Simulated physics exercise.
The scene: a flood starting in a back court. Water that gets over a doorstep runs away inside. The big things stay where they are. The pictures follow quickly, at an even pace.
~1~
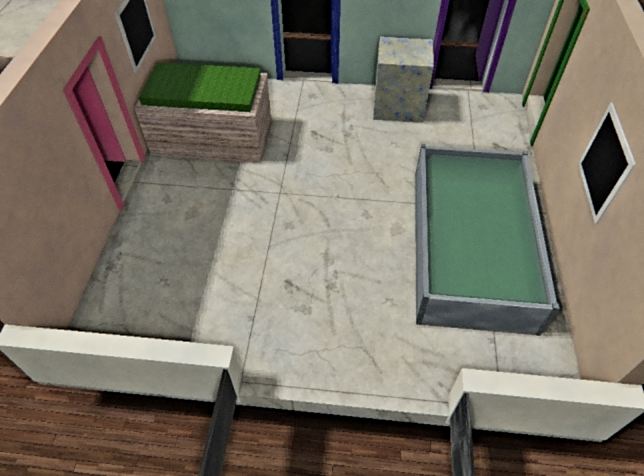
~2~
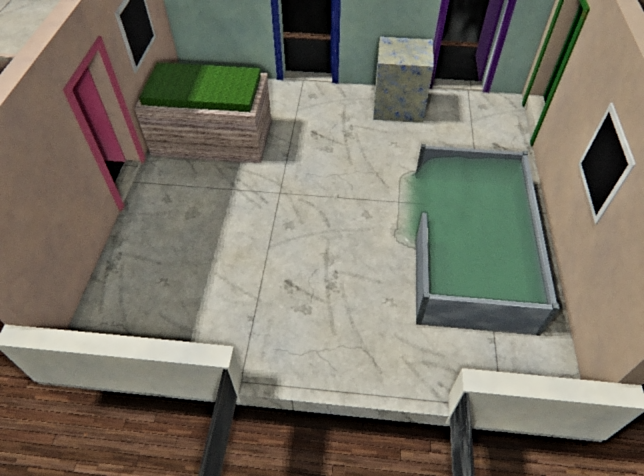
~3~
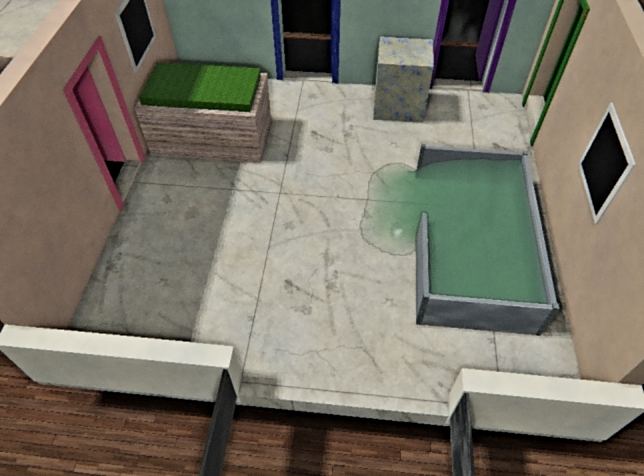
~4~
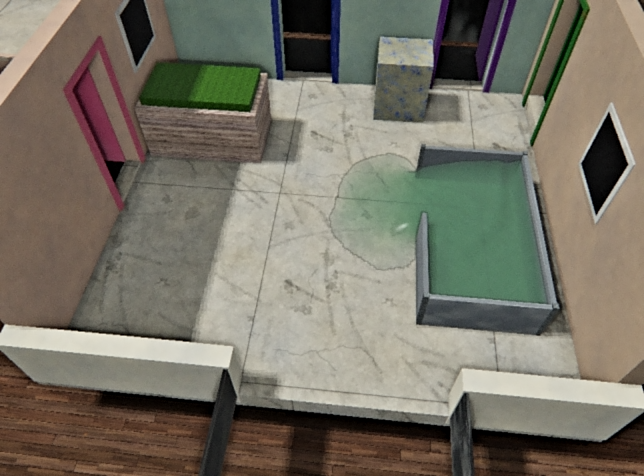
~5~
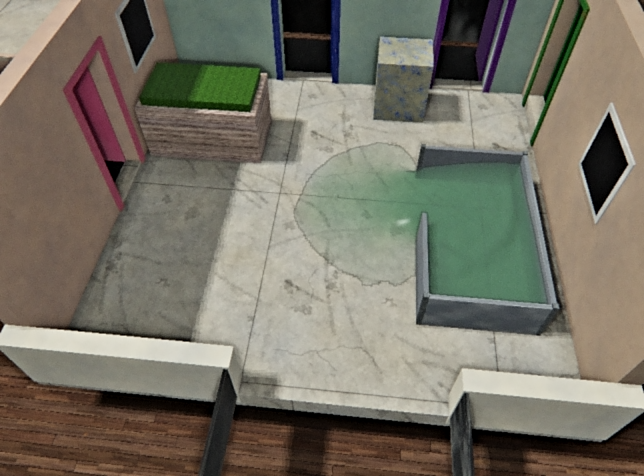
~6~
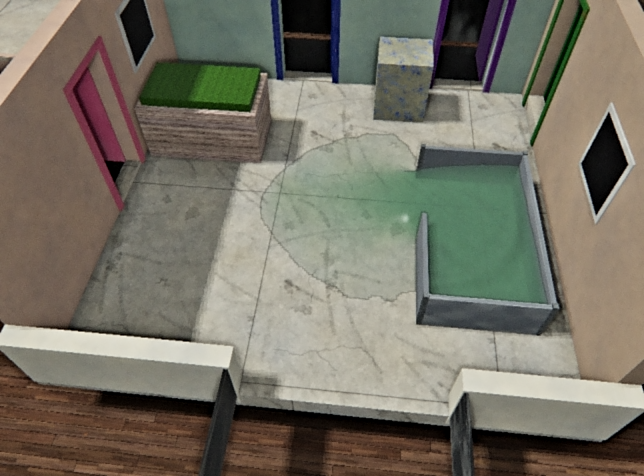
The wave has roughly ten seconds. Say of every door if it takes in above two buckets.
The pink door floods; the blue door floods; the green door holds within the limit; the purple door holds within the limit.
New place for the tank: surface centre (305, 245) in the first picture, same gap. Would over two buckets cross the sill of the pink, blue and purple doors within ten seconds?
Pink door passes that mark, blue door holds, purple door takes less.
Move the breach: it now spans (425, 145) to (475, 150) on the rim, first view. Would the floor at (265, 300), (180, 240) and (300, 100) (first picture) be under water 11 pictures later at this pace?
In turn: Free of water, clear, awash.
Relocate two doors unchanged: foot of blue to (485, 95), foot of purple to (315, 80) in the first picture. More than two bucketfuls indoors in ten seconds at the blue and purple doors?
One by one: Blue door is under, purple door passes that mark.
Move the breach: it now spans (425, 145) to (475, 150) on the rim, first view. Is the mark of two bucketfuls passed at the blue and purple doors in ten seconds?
One by one: Blue door takes more, purple door floods.
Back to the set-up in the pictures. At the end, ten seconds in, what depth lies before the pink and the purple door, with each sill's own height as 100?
Near 100 and 40 in a hundred.
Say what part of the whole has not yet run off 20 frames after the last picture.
Close to 88 %.
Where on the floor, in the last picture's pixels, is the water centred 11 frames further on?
Near (378, 212).
A moment on, water covers 35 % of the floor; the pink door wet at the sill, nothing in, the blue door not reached, the green door not reached, the purple door not reached.
Next, water covers 50 % of the floor; the pink door over two buckets in, the blue door wet at the sill, nothing in, the green door not reached, the purple door not reached.
Then, water covers 60 % of the floor; the pink door far over two buckets in, the blue door over two buckets in, the green door not reached, the purple door not reached.
Later, water covers 70 % of the floor; the pink door far over two buckets in, the blue door far over two buckets in, the green door not reached, the purple door wet at the sill, nothing in.
In the end, water covers 85 % of the floor; the pink door far over two buckets in, the blue door far over two buckets in, the green door wet at the sill, nothing in, the purple door wet at the sill, nothing in.
